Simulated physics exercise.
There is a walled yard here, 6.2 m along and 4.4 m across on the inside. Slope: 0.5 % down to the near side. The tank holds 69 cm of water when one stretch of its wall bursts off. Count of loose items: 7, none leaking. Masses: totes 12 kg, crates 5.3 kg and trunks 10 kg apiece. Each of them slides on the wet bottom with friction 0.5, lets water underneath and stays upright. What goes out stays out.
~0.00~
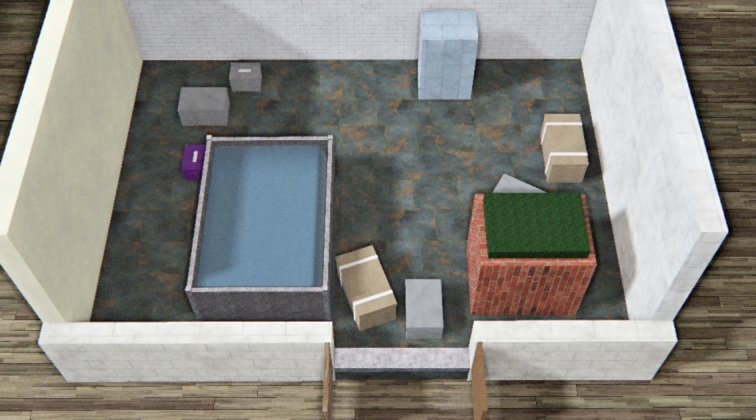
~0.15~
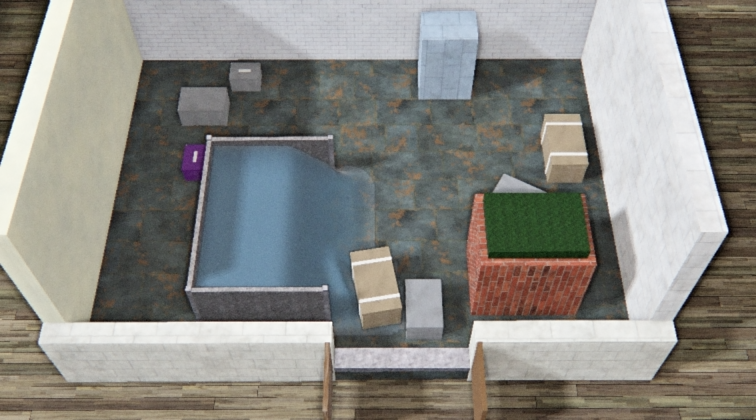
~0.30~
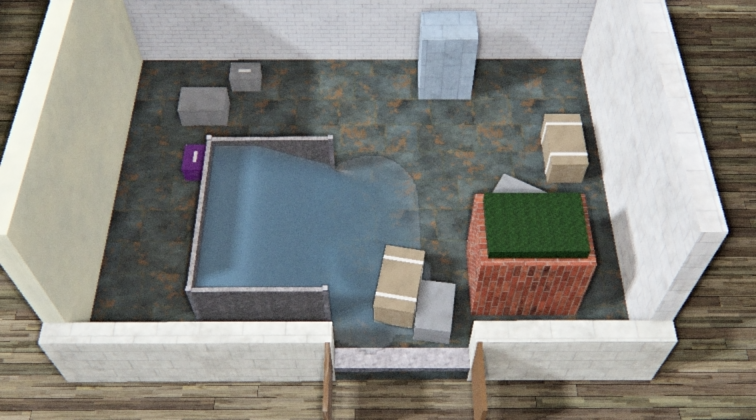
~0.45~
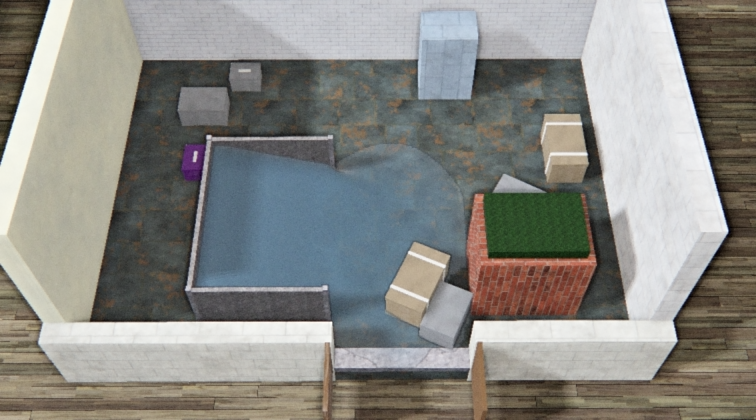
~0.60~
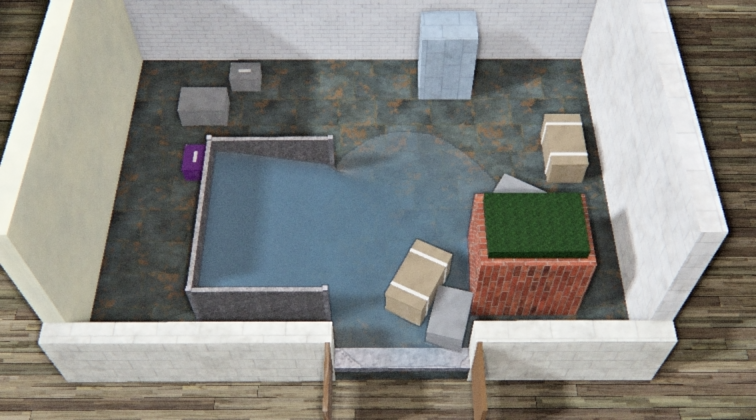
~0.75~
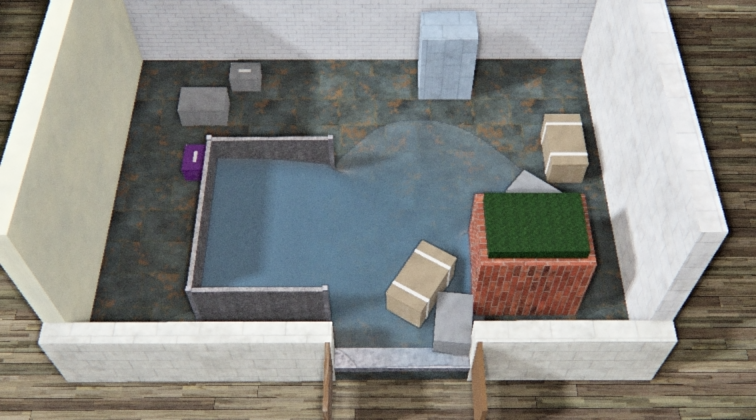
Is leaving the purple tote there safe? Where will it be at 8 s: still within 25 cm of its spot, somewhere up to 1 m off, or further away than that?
I think it's going to hold steady.
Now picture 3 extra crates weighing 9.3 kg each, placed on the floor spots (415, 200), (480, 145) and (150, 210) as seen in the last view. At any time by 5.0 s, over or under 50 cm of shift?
In order: Above it, above it, below it.
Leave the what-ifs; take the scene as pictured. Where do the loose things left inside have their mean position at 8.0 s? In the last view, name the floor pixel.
Near (254, 166).
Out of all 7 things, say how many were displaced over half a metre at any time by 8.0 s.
I get 5.
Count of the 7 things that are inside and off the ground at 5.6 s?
2.
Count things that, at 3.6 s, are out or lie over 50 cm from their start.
At that time I count 4.
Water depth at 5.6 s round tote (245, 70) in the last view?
I'd say some 3 cm.
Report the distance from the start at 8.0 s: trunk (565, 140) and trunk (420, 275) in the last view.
In that order: 250 cm, gone out.
After 1.6 s the purple tote is near (195, 157), 0.0 m from its start, aground; 1 of 7 are out; 2 afloat.
After 3.6 s the purple tote is near (195, 157), 0.0 m from its start, aground; 2 of 7 are out; 2 afloat.
After 5.6 s the purple tote is near (195, 157), 0.0 m from its start, aground; 2 of 7 are out; 2 afloat.
After 8.0 s the purple tote is near (195, 157), 0.0 m from its start, aground; 2 of 7 are out; 3 afloat.
